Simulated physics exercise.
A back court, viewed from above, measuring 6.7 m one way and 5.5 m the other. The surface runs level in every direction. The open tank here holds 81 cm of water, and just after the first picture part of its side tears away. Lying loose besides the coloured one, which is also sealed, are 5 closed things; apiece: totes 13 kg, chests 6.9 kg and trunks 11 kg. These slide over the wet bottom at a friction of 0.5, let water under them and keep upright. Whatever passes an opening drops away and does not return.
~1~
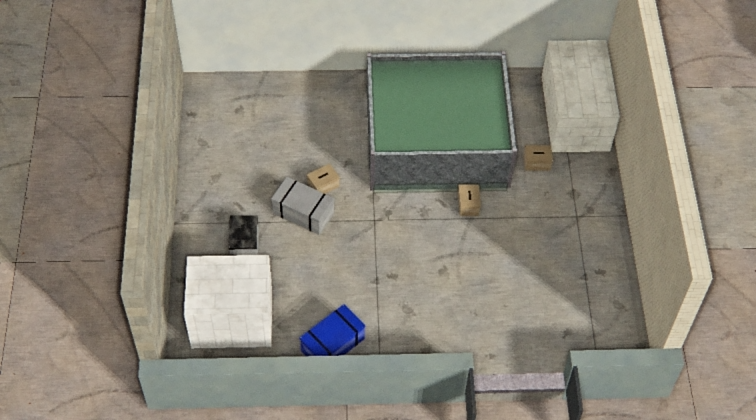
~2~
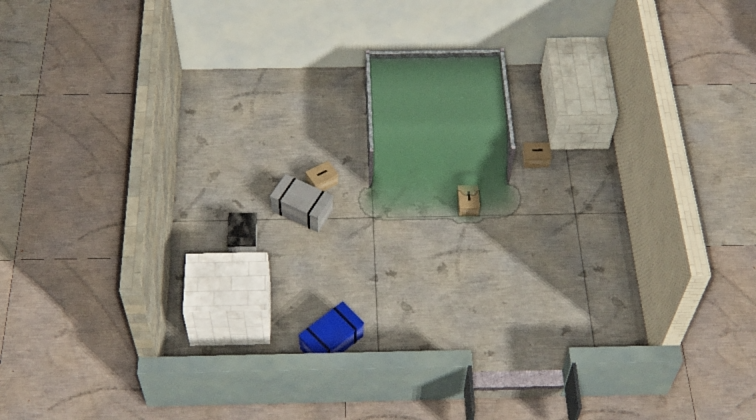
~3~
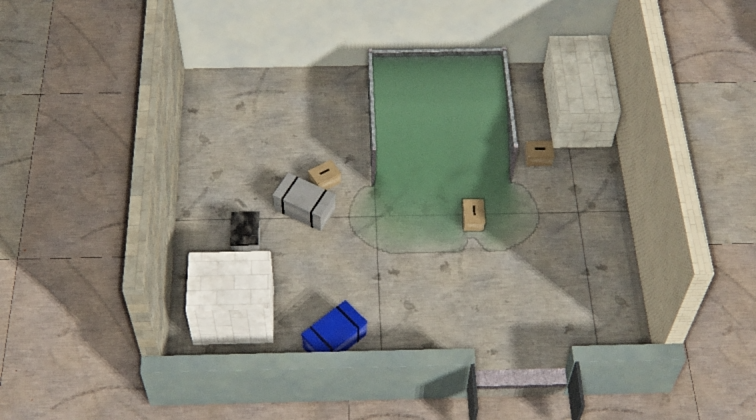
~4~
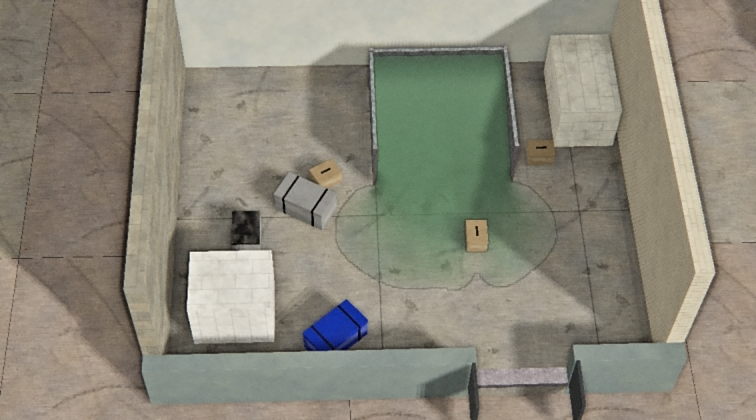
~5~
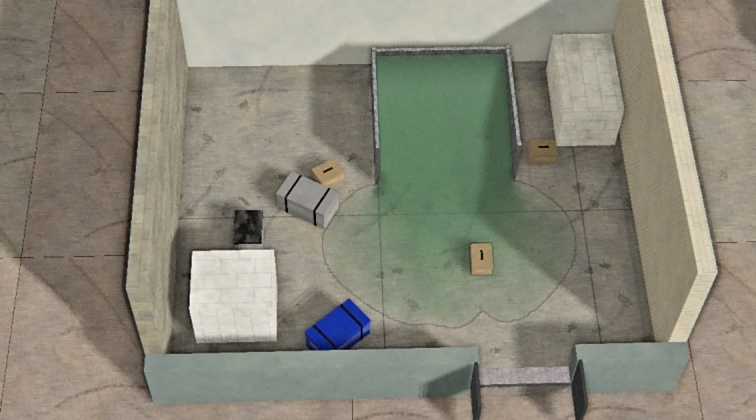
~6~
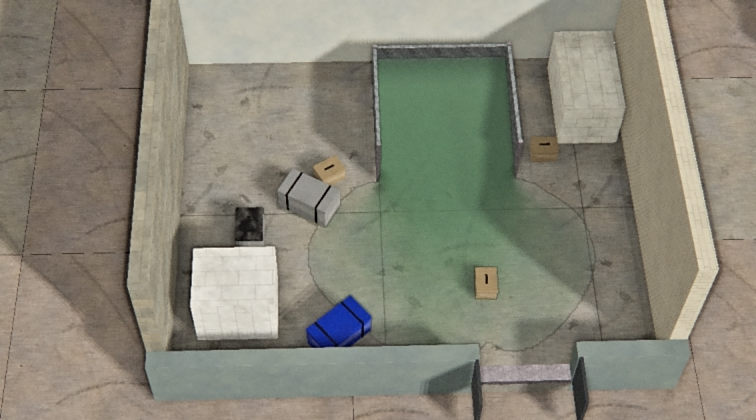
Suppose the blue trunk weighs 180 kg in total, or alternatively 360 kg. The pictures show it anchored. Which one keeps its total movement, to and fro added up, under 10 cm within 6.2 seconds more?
It's likely that the extra mass is necessary.
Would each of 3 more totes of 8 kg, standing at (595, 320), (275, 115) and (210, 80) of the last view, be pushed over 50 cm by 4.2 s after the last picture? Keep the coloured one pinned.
In the given order, I'd say greater, smaller, smaller.
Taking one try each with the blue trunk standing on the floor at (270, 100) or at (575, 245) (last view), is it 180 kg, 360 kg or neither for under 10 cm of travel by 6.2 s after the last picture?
Try 1: Lesser mass sufficient. Try 2: Lesser mass sufficient.
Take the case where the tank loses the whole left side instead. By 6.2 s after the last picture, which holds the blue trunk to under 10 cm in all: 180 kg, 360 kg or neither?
Under that change, the first option suffices.
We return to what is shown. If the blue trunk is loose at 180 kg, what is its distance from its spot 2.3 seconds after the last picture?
Around 30 centimetres out of place.
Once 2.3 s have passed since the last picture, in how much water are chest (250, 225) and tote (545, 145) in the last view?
First about 3 cm, second about 0 cm.
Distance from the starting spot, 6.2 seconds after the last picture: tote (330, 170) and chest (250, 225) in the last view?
0 cm, 300 cm.
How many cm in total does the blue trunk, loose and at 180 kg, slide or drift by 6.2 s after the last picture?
It covers about 30 cm altogether.
Then, 0.6 s after the last picture the blue trunk would be 0 cm from its start with 180 kg and 0 cm from its start with 360 kg; 12 cm of water round it then.
Then, 2.3 s after the last picture the blue trunk would be 25 cm from its start with 180 kg and 0 cm from its start with 360 kg; 20 cm of water round it then.
Then, 4.2 s after the last picture the blue trunk would be 25 cm from its start with 180 kg and 0 cm from its start with 360 kg; 8 cm of water round it then.
Then, 6.2 s after the last picture the blue trunk would be 25 cm from its start with 180 kg and 0 cm from its start with 360 kg; 6 cm of water round it then.
